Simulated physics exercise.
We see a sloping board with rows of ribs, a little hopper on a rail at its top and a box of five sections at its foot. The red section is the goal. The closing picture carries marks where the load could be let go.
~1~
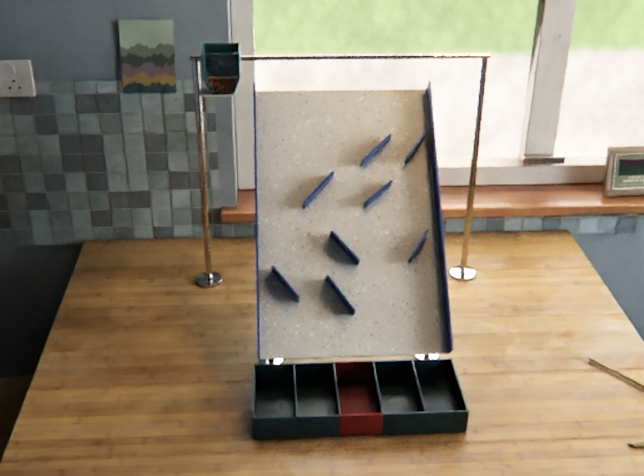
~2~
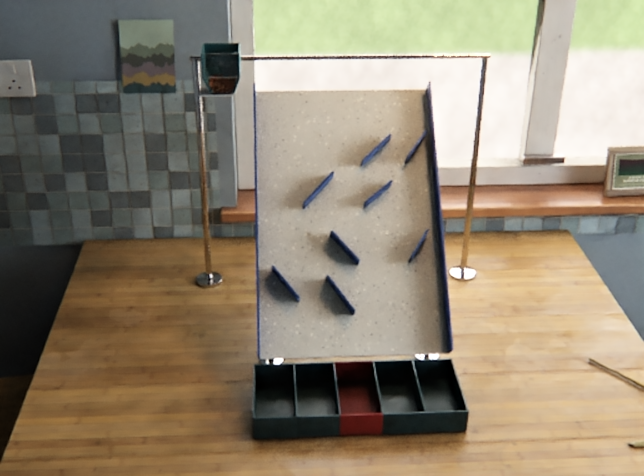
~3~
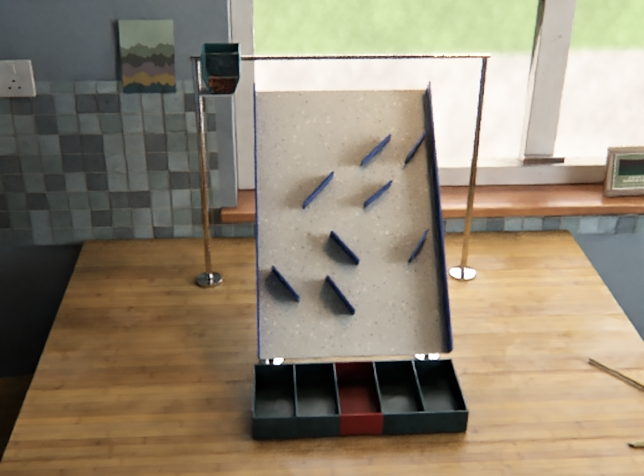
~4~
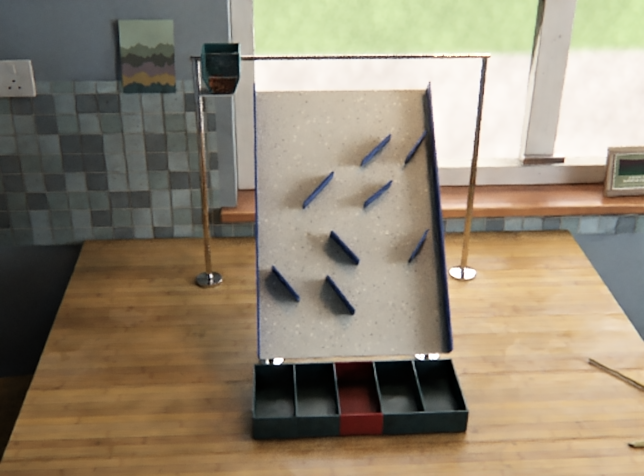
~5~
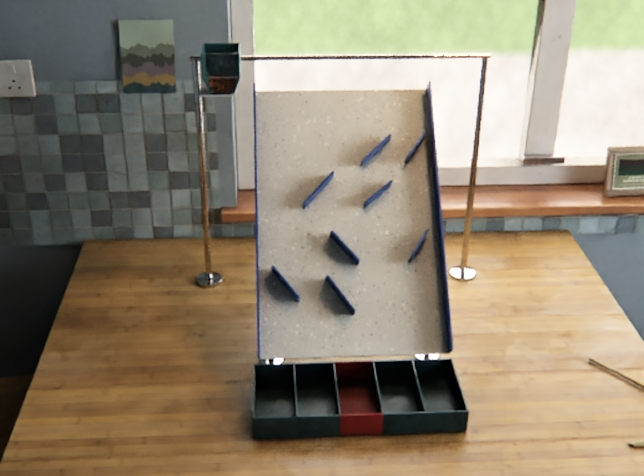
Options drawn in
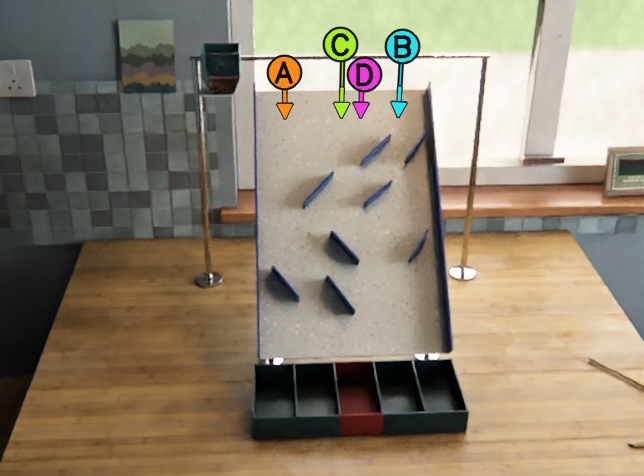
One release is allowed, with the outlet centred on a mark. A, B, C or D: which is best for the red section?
Mark A does it best.
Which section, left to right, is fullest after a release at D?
It is the fourth one.
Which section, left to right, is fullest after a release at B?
It is the fourth one.
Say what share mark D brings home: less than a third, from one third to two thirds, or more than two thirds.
Mark D gives less than a third.
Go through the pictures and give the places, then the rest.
The first frame shows hopper at (221, 84), clay pellets, door shut.
The second frame shows ribs (363, 161) to (391, 134), (407, 158) to (427, 130), (304, 203) to (333, 172).
The third frame shows ribs (365, 203) to (392, 180), (331, 231) to (359, 261), (411, 258) to (428, 229).
The fourth frame shows ribs (273, 266) to (299, 298), (327, 275) to (355, 311).
The fifth frame shows red section at (361, 423), number 3 of 5 from the left.
On the marked copy, mark A meets the board at (284, 113); mark B meets the board at (398, 111); mark C meets the board at (341, 112); mark D meets the board at (360, 112).
With A, about half in the red section, about half in other sections.
With B, a small part in the red section, most in other sections.
With C, a stray few in the red section, nearly all in other sections.
With D, a small part in the red section, nearly all in other sections.
